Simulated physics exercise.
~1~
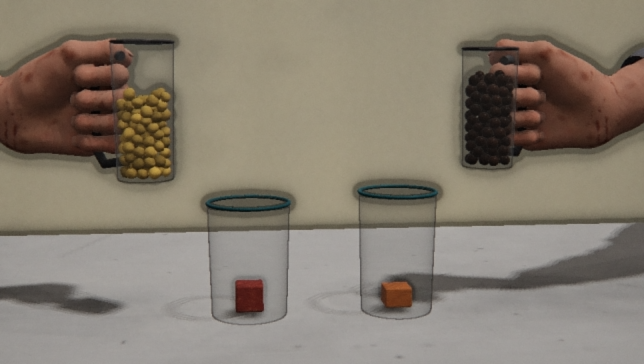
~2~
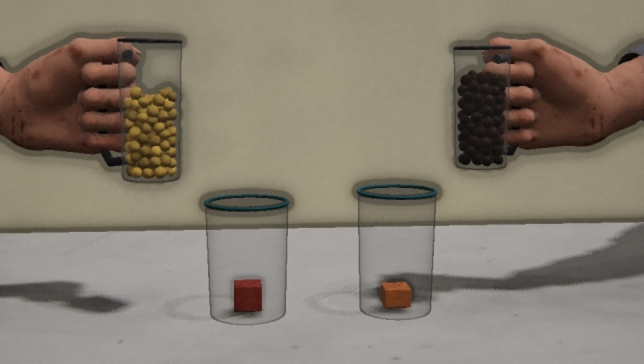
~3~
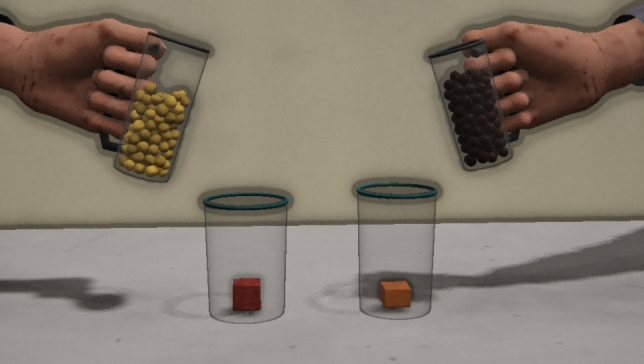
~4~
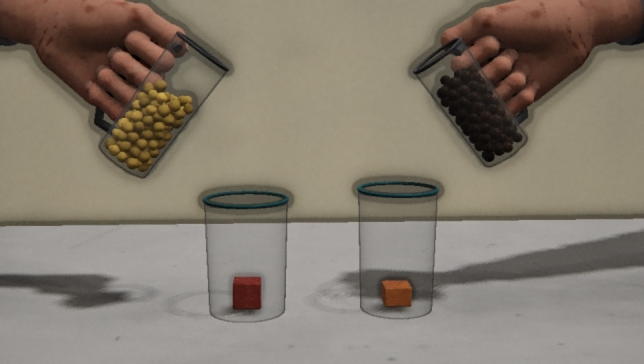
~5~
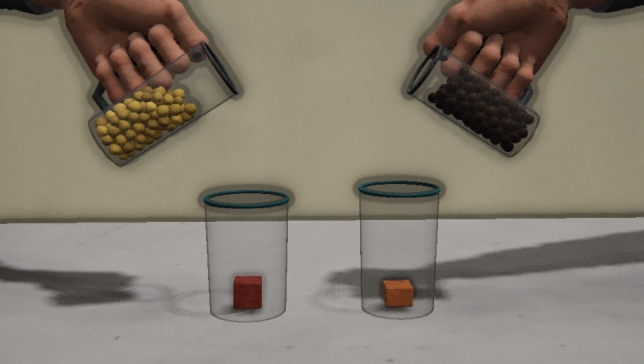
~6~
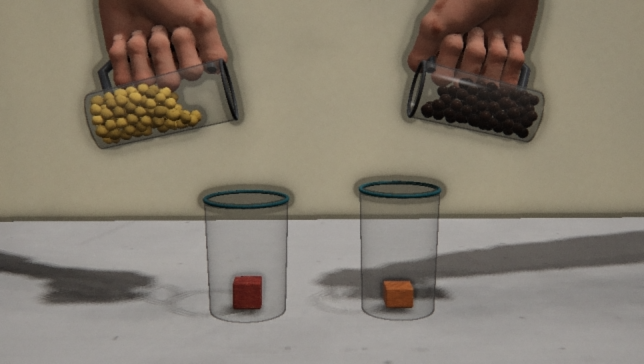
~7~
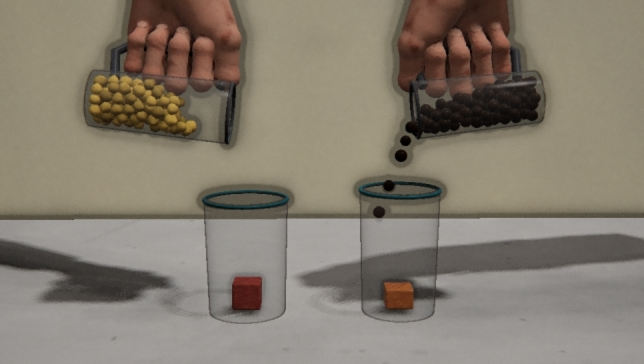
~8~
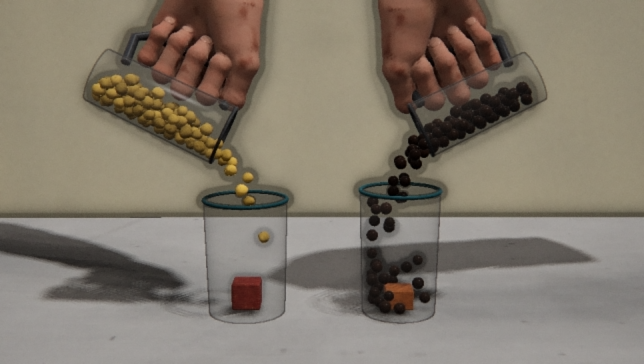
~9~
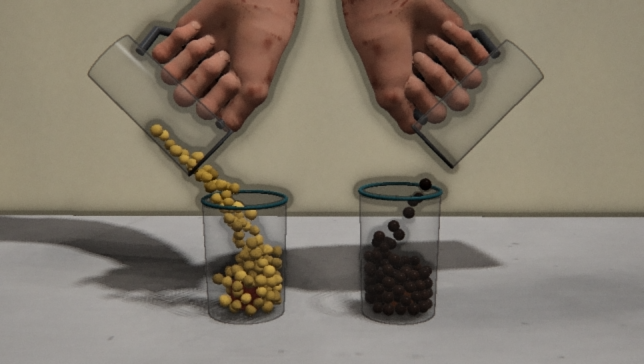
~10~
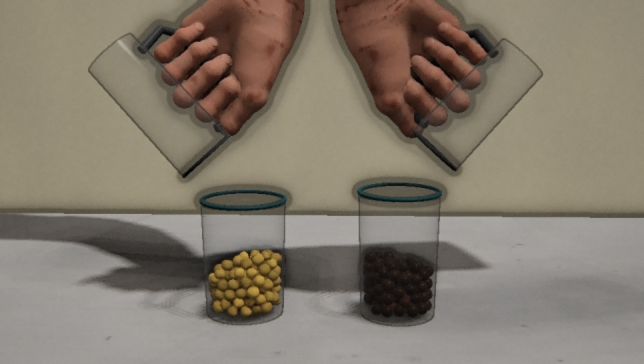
To begin with, two hands hold clear cups above two see-through glasses, the left cup filled with yellow balls and the right with black ones. A red cube sits in the left glass and an orange cube in the right. The hands tilt the cups inward until they lie on their sides, and the black balls start falling first. The yellow balls soon follow, tumbling over the red cube as the black ones pile around the orange cube. Both cups tip further and empty completely, leaving each glass about half full and both cubes hidden from view.
